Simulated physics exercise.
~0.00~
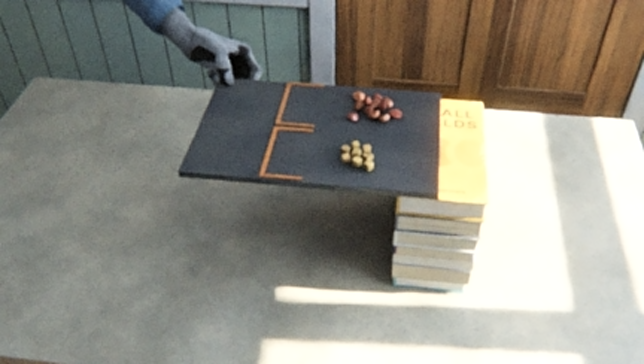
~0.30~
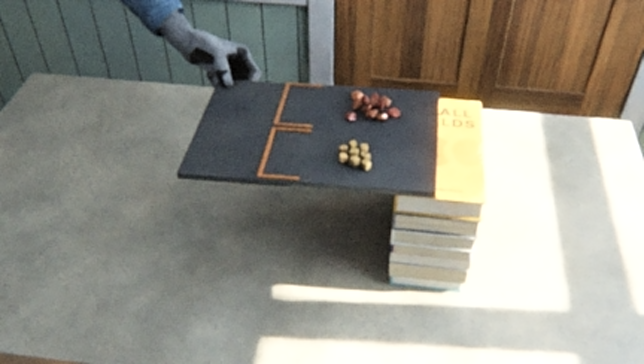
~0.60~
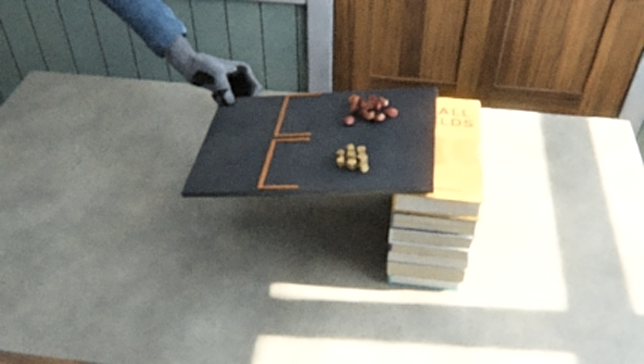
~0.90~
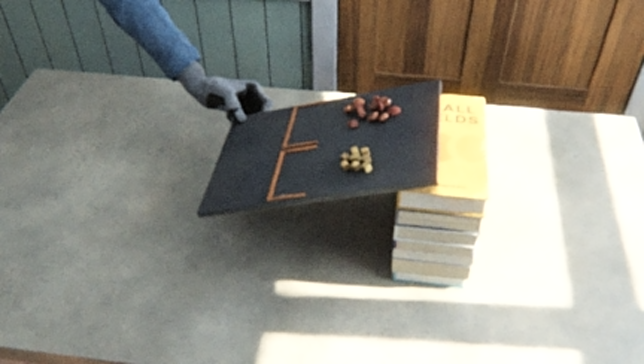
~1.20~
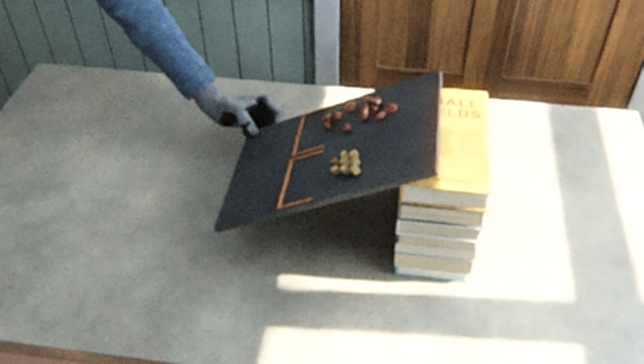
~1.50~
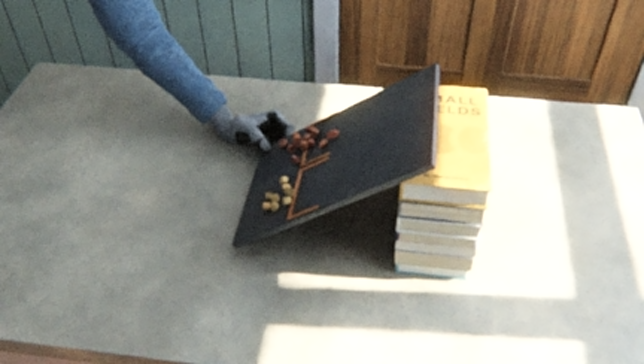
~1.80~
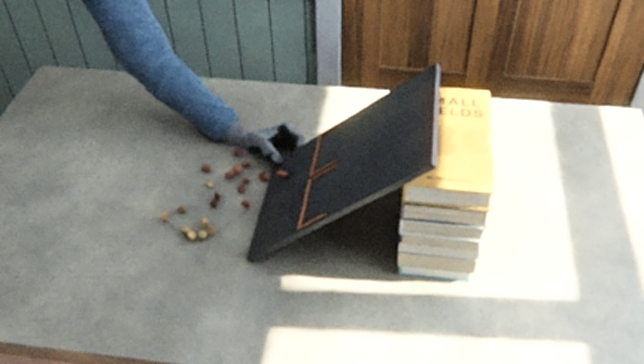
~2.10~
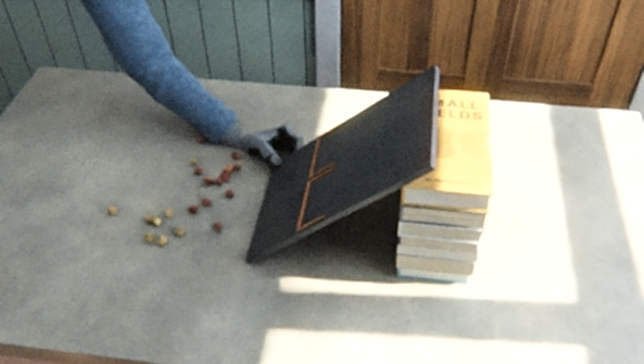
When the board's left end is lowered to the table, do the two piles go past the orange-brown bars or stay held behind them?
Both the nearer yellowish pile and the farther reddish pile go past their bars, and the pieces end up scattered on the table.
